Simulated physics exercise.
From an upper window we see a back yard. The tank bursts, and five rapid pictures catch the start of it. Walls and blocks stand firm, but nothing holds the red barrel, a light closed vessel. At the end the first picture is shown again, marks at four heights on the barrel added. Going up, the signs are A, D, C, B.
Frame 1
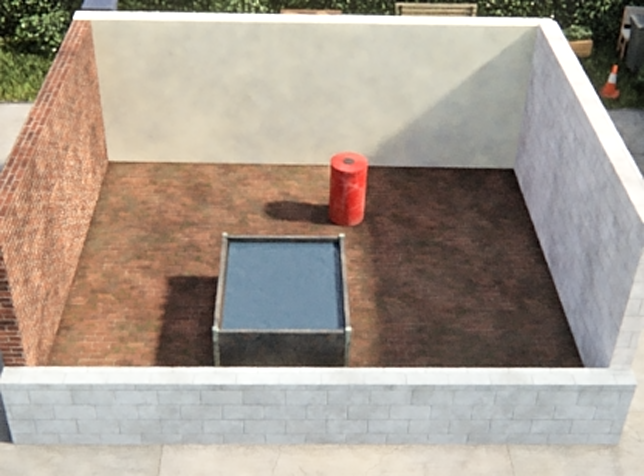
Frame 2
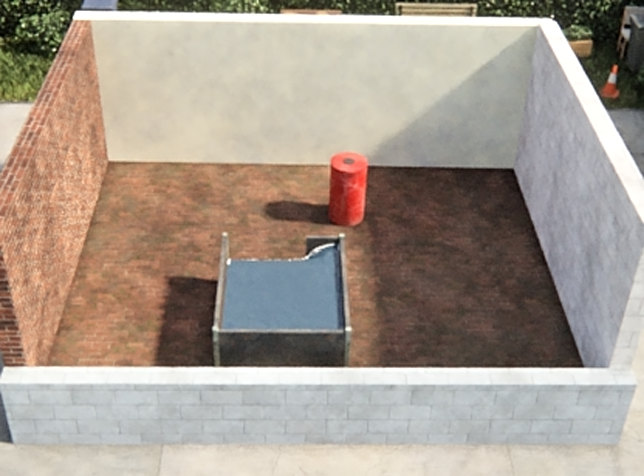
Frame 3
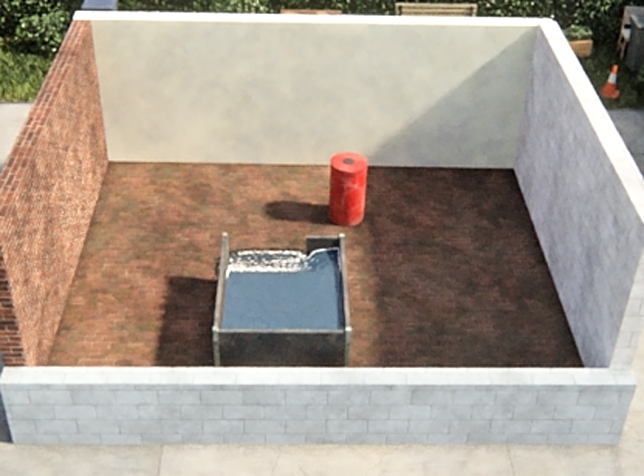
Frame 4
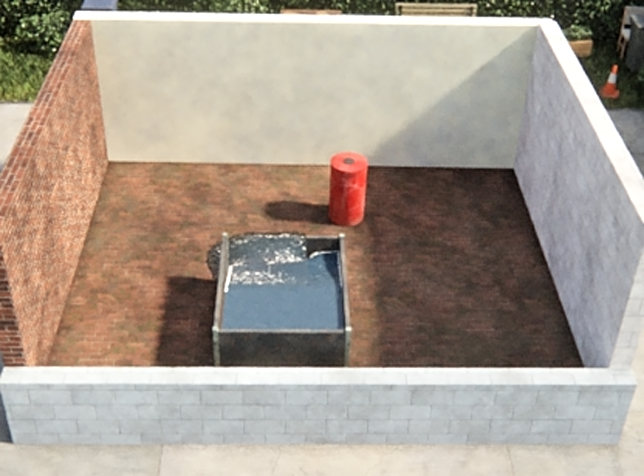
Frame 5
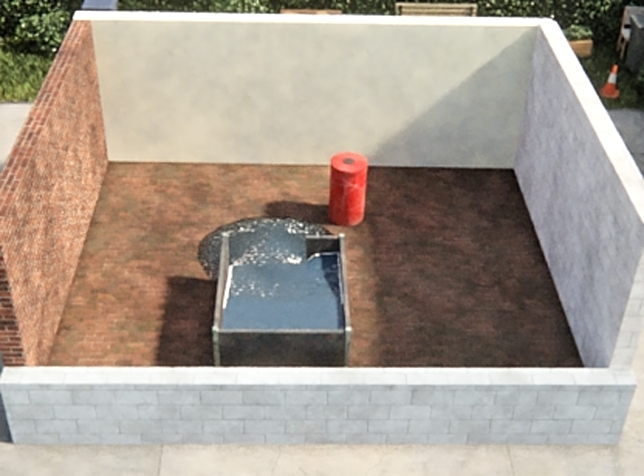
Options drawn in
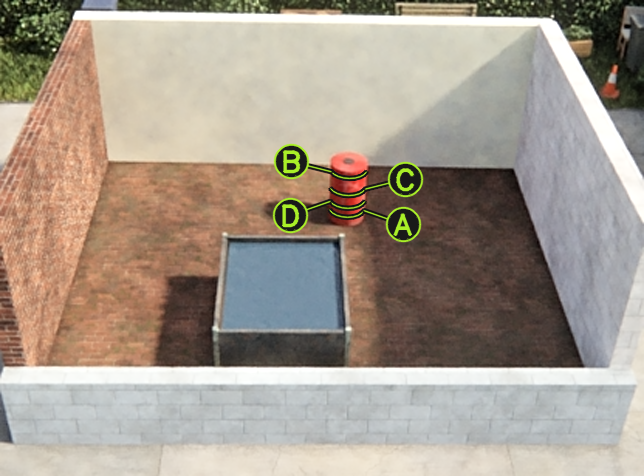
Water pours out the back of a square tank and spreads across the walled brick yard.
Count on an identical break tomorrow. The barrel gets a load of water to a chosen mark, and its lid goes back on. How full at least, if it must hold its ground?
Level A.
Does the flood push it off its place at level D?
No.
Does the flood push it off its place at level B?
No.
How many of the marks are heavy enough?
All four.
On the marked copy, A at (347, 217); B at (349, 178); C at (348, 195); D at (347, 208); from the bottom up A, D, C, B.
With A, it shifts by a finger or two and stays.
With B, it does not move.
With C, it does not move.
With D, it does not move.
